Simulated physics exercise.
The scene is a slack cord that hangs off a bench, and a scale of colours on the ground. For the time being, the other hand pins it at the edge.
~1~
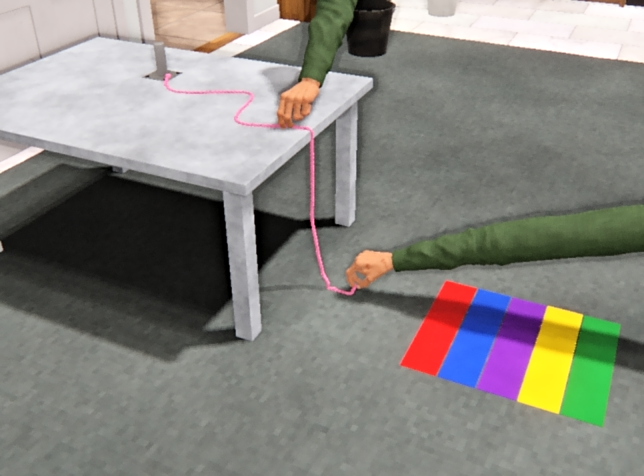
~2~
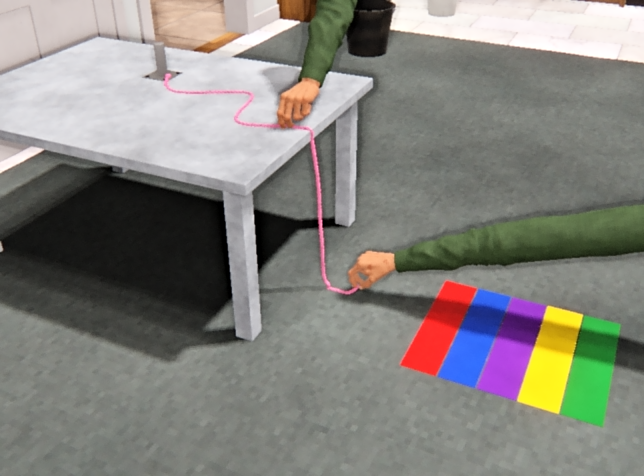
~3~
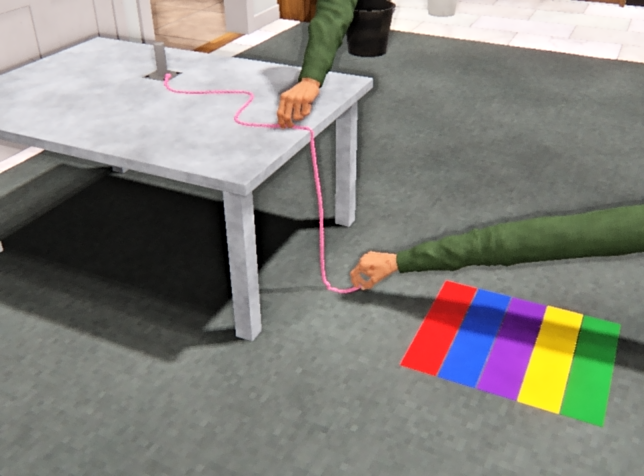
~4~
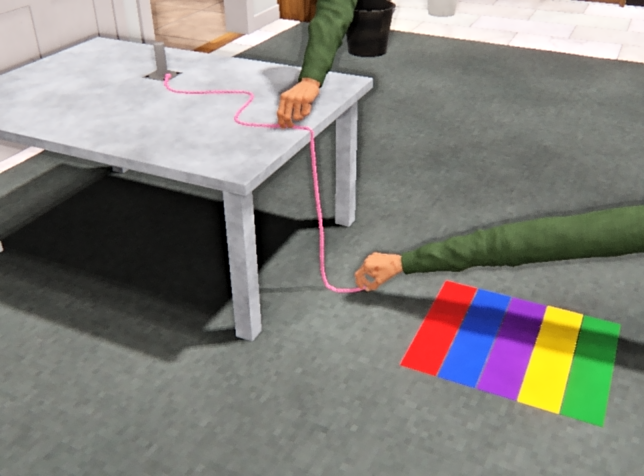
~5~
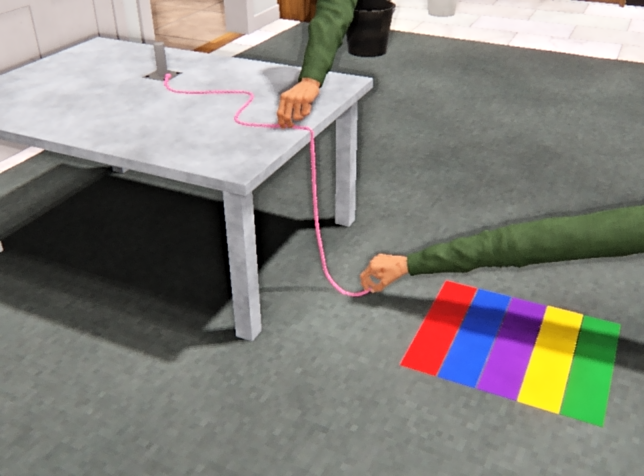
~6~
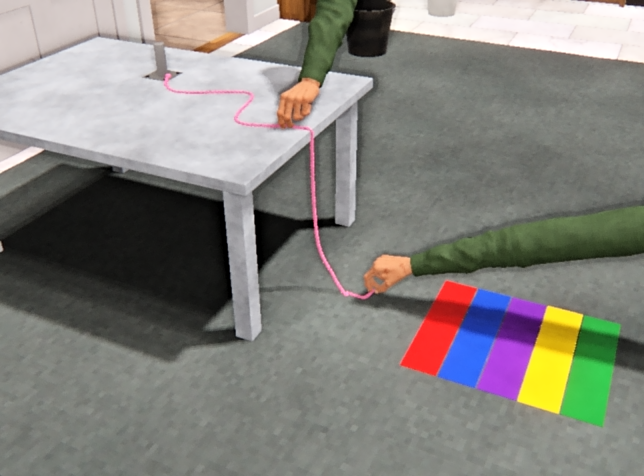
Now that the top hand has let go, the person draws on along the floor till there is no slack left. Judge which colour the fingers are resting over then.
The yellow strip.
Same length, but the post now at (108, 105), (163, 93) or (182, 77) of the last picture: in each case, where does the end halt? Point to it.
The first try gives (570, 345), the second (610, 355) and the third (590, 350).
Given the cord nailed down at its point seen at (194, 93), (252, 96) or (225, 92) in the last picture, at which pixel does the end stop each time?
Try one gives (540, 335), try two (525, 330), and try three (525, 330).
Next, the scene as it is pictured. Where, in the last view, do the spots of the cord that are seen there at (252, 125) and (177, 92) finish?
The first one ends up at (328, 138) and the second one at (203, 88).
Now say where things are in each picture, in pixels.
The first frame shows end (356, 285); red (426, 353); blue (464, 364); purple (503, 376); yellow (543, 388); green (586, 400).
The second frame shows end (358, 286); cord through (168, 88) (233, 92) (237, 116) (303, 128) (319, 202) (323, 268).
The third frame shows end (360, 286).
The fourth frame shows end (365, 287); cord through (168, 88) (233, 92) (237, 116) (303, 128) (318, 202) (322, 268).
The fifth frame shows end (370, 289).
The sixth frame shows end (374, 290); cord through (168, 88) (233, 92) (237, 116) (303, 128) (314, 201) (328, 267).
Soon after, end near (501, 324); over purple.
Then, end near (538, 334); over yellow.
At full stretch, end near (560, 340); over yellow. It gets as far as the yellow strip.
